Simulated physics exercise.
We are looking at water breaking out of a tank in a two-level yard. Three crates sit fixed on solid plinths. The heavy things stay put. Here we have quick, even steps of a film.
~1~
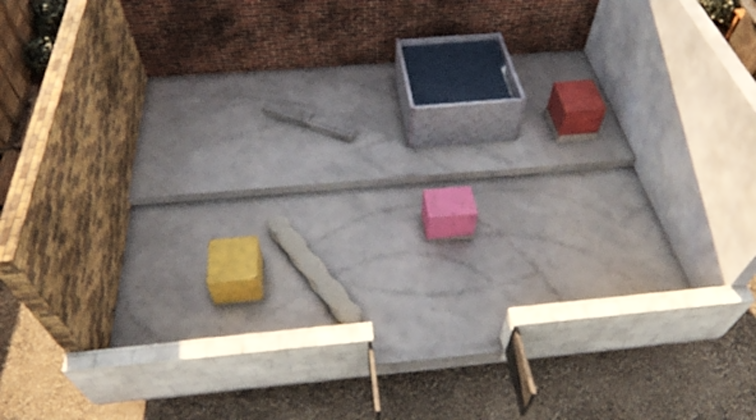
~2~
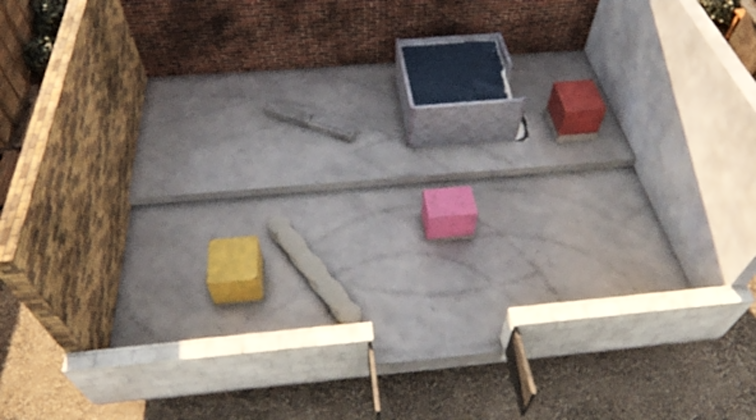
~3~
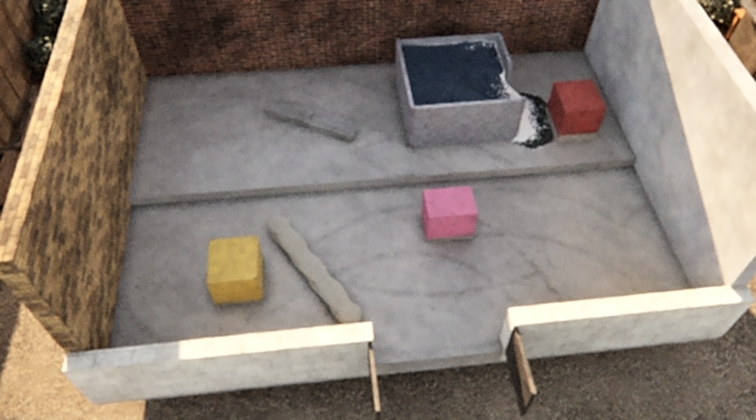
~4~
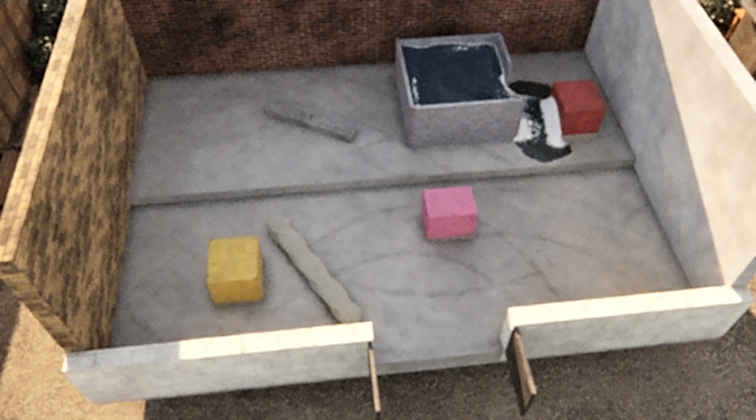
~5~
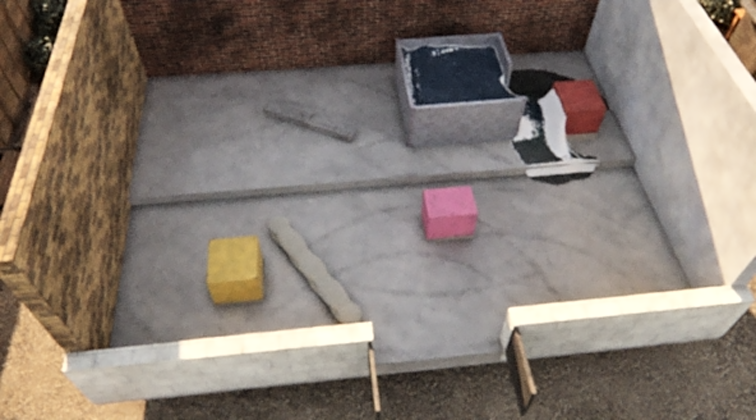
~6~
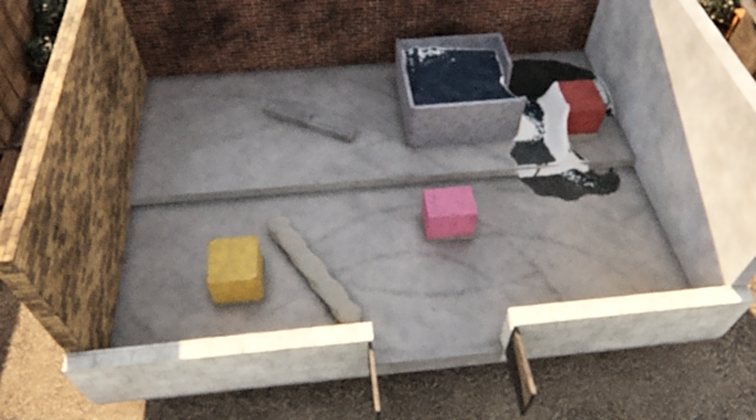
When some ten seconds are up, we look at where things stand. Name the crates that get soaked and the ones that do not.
My prediction: The yellow crate ends up clear of the water, the red crate ends up with water on it, the pink crate ends up with water on it.
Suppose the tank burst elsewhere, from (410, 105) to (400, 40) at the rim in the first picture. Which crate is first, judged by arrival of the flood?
That would be the one in yellow, reached first.
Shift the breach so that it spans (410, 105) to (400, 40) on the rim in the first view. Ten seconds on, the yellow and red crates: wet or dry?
As I see it, the yellow crate gets reached, and the red crate is not reached.
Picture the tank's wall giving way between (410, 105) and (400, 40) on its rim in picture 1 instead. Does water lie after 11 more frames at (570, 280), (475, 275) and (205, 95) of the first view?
Well, the first one's left untouched, the second's left untouched, and the third's sodden.
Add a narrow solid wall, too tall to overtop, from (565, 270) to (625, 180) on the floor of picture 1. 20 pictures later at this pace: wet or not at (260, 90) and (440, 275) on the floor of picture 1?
Untouched, reached.
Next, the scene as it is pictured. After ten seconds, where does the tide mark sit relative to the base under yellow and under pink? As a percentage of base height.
The first reaches around 40 in a hundred, the second around 150.
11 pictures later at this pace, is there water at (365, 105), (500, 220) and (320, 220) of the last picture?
Going through them one by one, the first is spared, the second waterlogged and the third spared.
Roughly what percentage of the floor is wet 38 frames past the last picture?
My best guess is some 60 %.
A moment on, water covers 20 % of the floor; the yellow crate not reached, the red crate water round its plinth, the pink crate not reached.
Next, water covers 30 % of the floor; the yellow crate not reached, the red crate water round its plinth, the pink crate water round its plinth.
Then, water covers 40 % of the floor; the yellow crate not reached, the red crate water round its plinth, the pink crate water round its plinth.
Later, water covers 60 % of the floor; the yellow crate not reached, the red crate water round its plinth, the pink crate water round its plinth.
In the end, water covers 85 % of the floor; the yellow crate stayed above the water, the red crate was topped, the pink crate was topped.
